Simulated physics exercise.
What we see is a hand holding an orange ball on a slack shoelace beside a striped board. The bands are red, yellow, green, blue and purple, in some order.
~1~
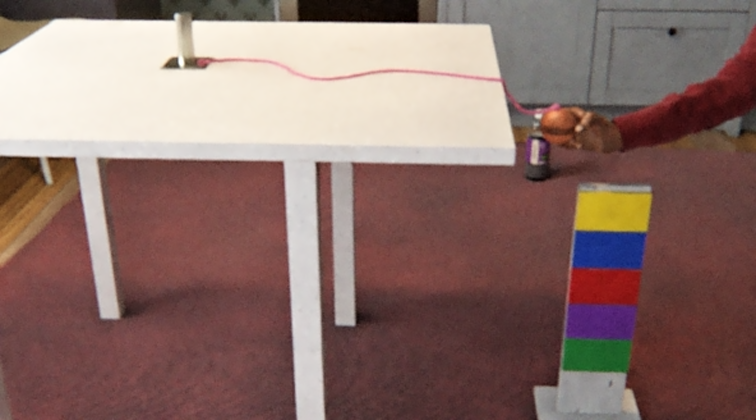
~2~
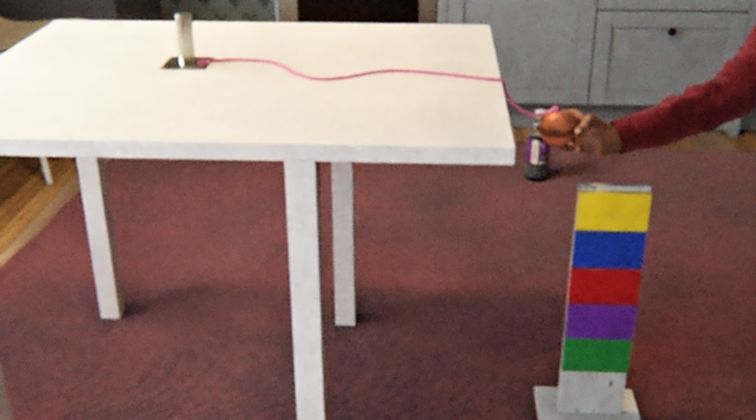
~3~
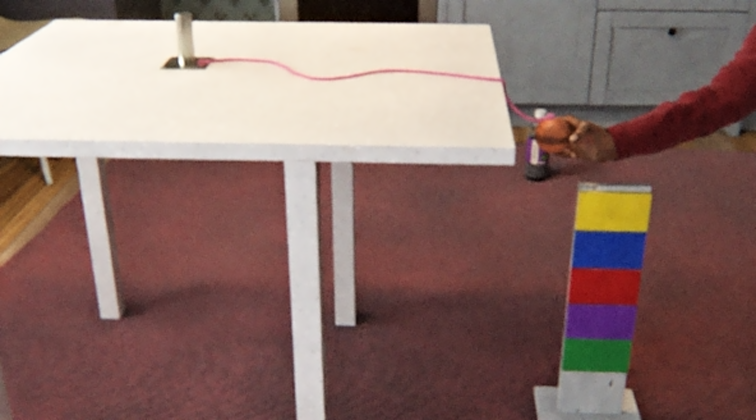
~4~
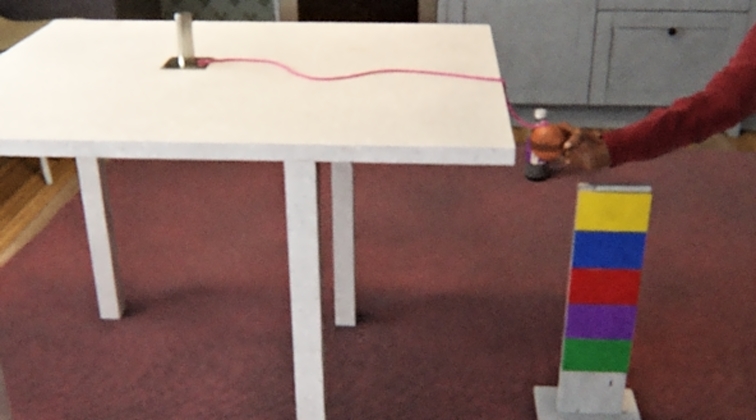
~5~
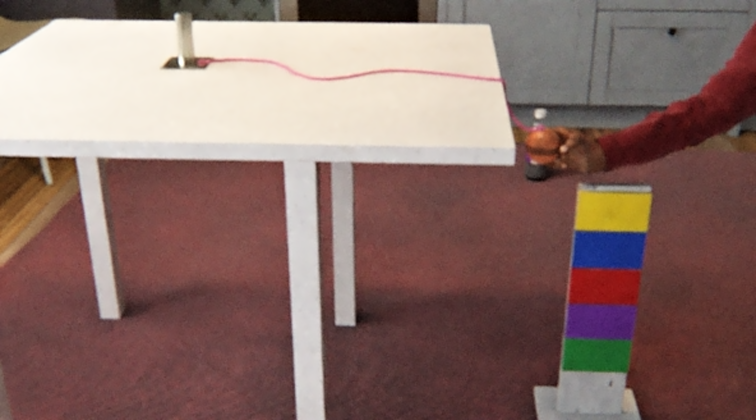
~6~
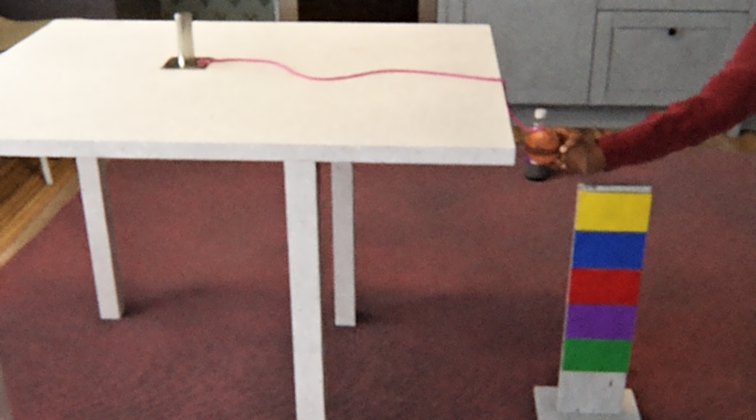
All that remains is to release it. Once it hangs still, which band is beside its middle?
Its centre hangs level with the yellow band.
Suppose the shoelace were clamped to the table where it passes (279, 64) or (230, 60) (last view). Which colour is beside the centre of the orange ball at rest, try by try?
Taking them in turn: Yellow; yellow.
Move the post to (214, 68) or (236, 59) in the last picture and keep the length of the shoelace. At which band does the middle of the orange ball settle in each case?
In that order: Blue; blue.
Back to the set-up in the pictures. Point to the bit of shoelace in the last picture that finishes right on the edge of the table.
That spot is around (462, 76).
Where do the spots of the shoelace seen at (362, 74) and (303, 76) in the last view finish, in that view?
At (398, 73), then (334, 69).
Early on, ball near (502, 196); level with yellow.
Midway, ball near (508, 204); level with yellow.
Finally, ball near (493, 206); level with yellow. Its middle rests at the yellow band.
